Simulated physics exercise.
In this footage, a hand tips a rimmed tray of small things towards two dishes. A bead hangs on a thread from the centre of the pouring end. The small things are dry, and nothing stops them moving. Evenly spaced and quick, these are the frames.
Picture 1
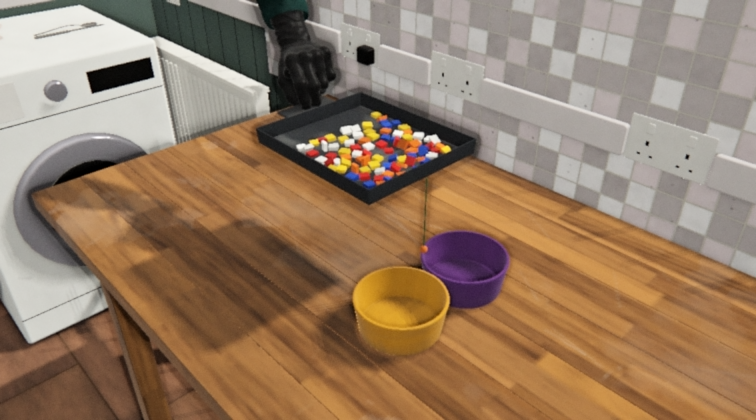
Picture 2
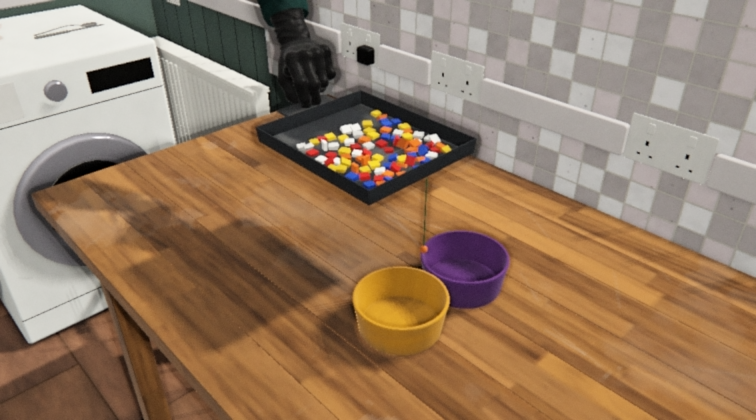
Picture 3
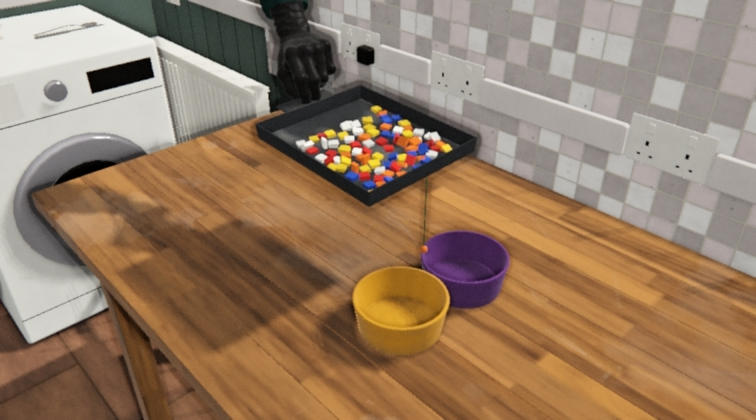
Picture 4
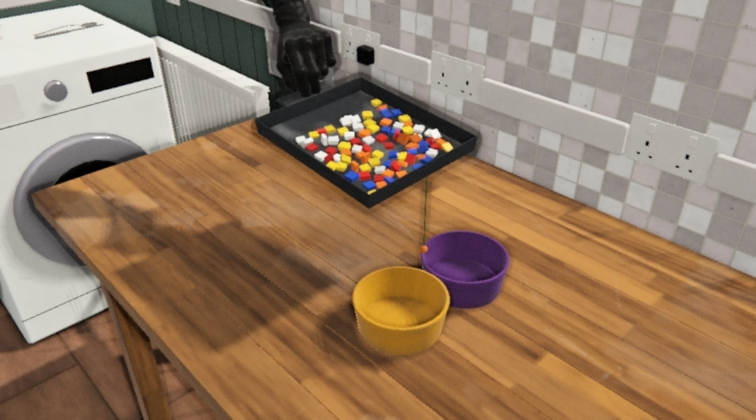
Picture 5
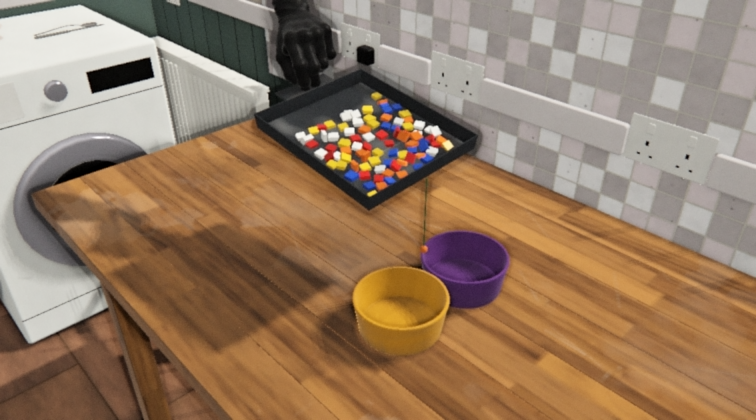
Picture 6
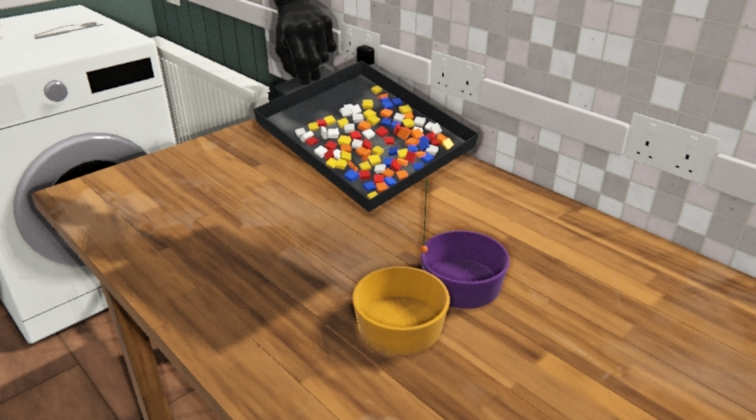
A black-gloved hand gradually tilted a dark tray of colourful little tiles, dipping its near corner slightly lower on the left, while the yellow and purple dishes stayed still on the wooden worktop.
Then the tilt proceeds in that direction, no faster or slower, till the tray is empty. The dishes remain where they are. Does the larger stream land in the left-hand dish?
The dish to the left will collect more.
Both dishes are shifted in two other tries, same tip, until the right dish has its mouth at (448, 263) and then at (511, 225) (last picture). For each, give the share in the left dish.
90% for the first placement, 0% for the second.
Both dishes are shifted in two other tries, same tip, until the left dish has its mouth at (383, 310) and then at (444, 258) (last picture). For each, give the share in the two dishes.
70 and 0 in a hundred, in turn.
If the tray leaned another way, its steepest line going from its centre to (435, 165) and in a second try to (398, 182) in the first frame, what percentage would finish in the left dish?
The first try yields 0 percent and the second 80 percent.
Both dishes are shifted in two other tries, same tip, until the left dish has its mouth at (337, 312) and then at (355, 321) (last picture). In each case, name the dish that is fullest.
Results - the dish on the right side first, the dish on the right side second.
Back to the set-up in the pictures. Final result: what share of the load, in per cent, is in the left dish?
Near 90 %.
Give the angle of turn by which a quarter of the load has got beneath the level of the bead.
100°, roughly.
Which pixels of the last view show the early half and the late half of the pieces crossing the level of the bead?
I'd place the first part at (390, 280) and the rest at (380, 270).
Soon after the last picture, tray tipped steeply; all on the tray.
A little later, tray tipped right over; most on the tray; a small part in the left dish; a small part in the air.
Later still, tray tipped past a quarter turn; nearly all in the left dish; a small part outside both.
At rest, tray tipped past a quarter turn; nearly all in the left dish; none in the right dish; a small part outside both.
